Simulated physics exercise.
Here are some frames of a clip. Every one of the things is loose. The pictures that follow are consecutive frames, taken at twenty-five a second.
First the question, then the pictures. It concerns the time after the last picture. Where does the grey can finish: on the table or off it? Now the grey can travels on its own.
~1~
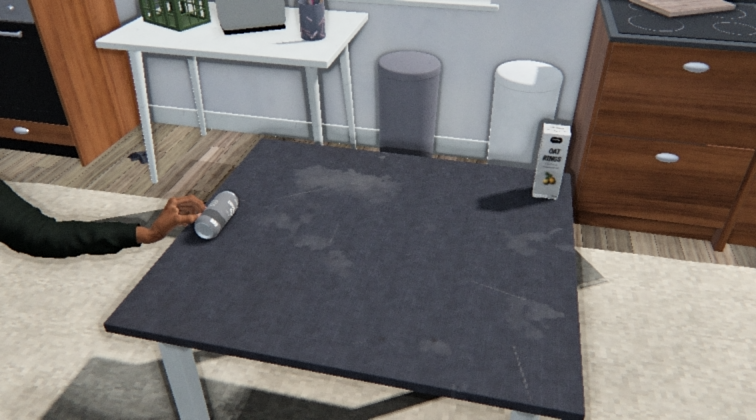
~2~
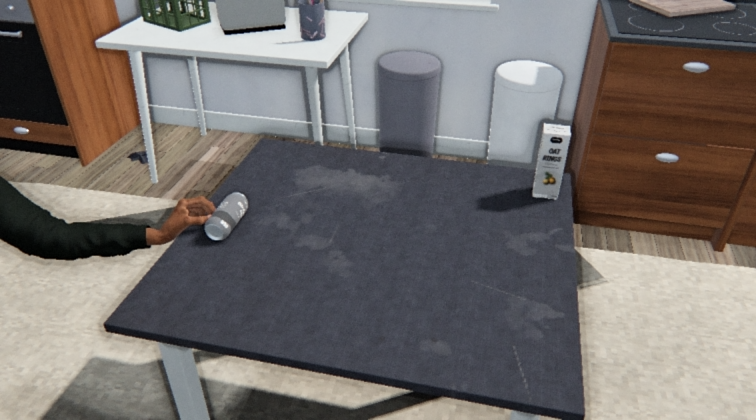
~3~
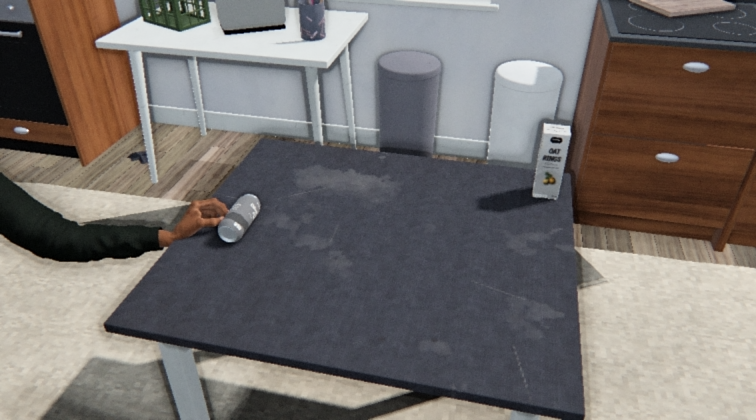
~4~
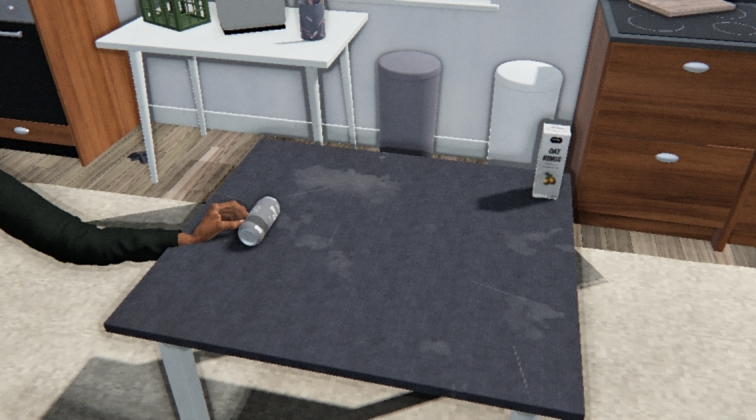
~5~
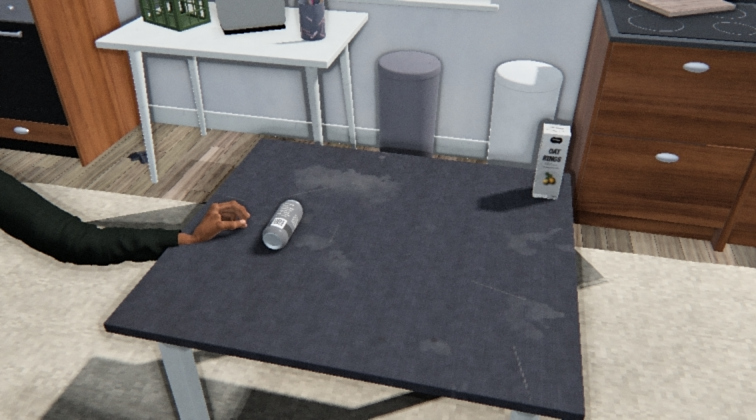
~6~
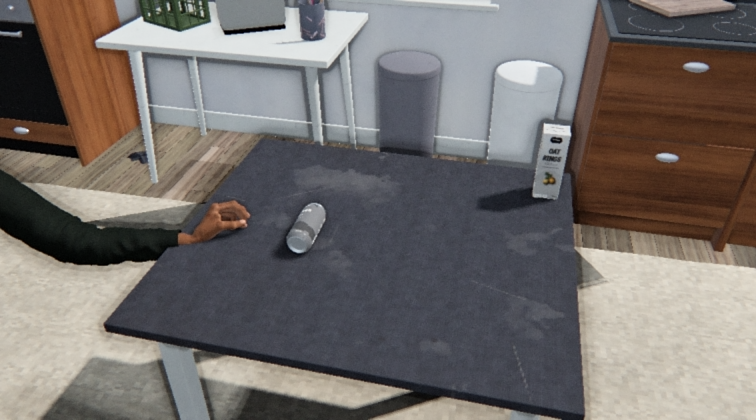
Off it.
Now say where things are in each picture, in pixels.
Under the hand; grey can (217, 215), in the first frame.
Under the hand; grey can (227, 216), in the second frame.
Under the hand; grey can (240, 218), in the third frame.
Grey can (260, 221), in the fourth frame.
Grey can (283, 224) moved about its own width, in the fifth frame.
Grey can (307, 228) moved well along, in the sixth frame.
Then, 0.40 s later than the last frame, grey can moved well along near (541, 261).
Then, 0.90 s later than the last frame, grey can now off the table.
When it is over, off the table, grey can.
